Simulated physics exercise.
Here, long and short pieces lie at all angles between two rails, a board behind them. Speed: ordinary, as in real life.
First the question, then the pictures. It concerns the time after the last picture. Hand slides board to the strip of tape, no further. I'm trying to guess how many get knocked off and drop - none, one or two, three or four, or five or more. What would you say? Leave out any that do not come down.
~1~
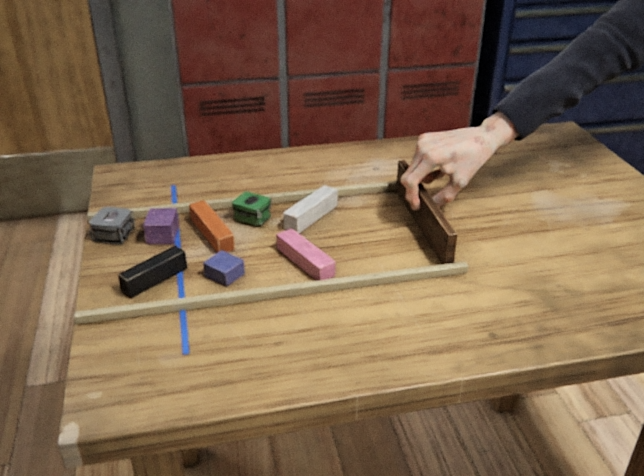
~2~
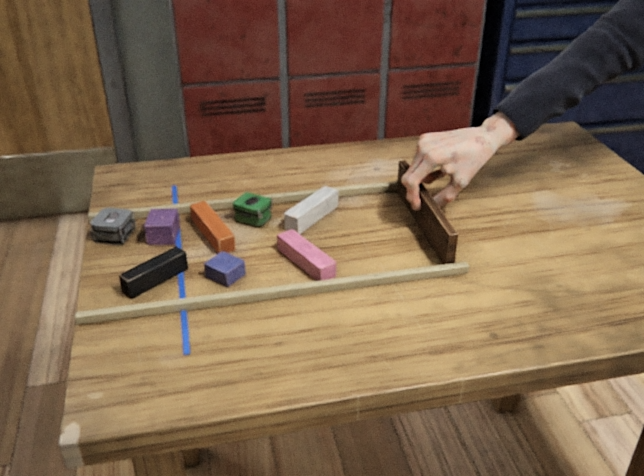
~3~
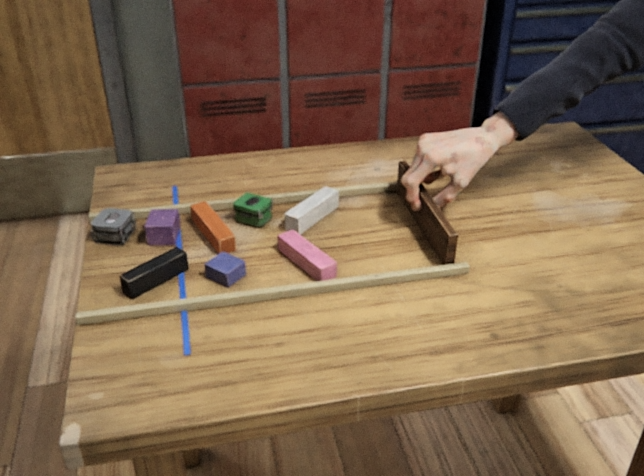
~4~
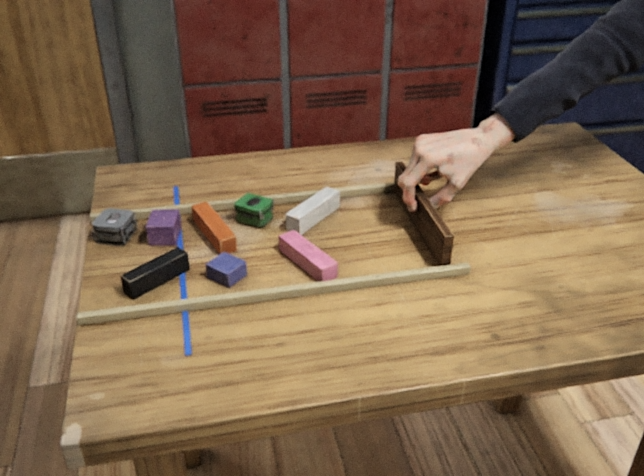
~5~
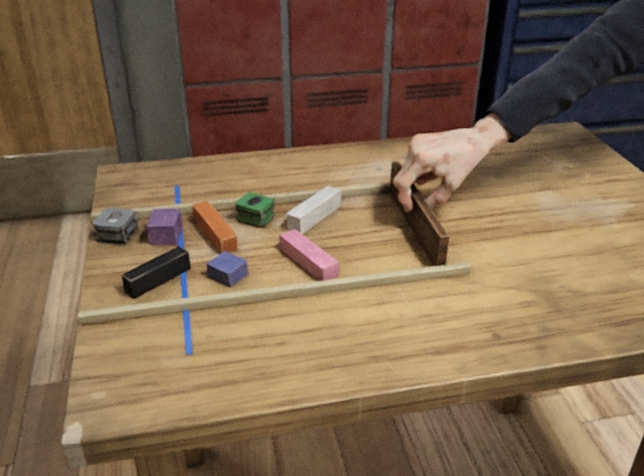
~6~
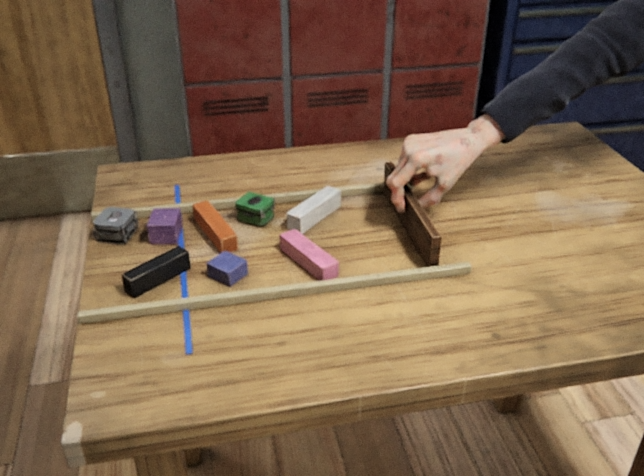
After the push, none have dropped.
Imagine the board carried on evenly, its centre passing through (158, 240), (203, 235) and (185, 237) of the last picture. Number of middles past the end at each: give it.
1, 0 and 0.
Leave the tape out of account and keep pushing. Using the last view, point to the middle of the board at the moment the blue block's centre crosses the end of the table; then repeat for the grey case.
The middle is at (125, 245) when it's the blue block, and at (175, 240) when it's the grey case.
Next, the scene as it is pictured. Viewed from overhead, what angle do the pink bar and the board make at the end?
Roughly 0 degrees.
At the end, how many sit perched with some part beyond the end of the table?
Number: 1.
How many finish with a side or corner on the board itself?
It touches 2.
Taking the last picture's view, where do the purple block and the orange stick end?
You'll find the first one at (112, 245) and the second at (135, 239).
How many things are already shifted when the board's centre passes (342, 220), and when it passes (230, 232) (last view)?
1 by the first point, 6 by the second.
Soon after, none off yet; grey case at rest near (116, 226); black stick at rest near (157, 271); purple block at rest near (165, 226).
Then, none off yet; grey case at rest near (114, 226); black stick at rest near (156, 270); purple block moved about its own width near (144, 235).
At rest, the number that fall off is zero.
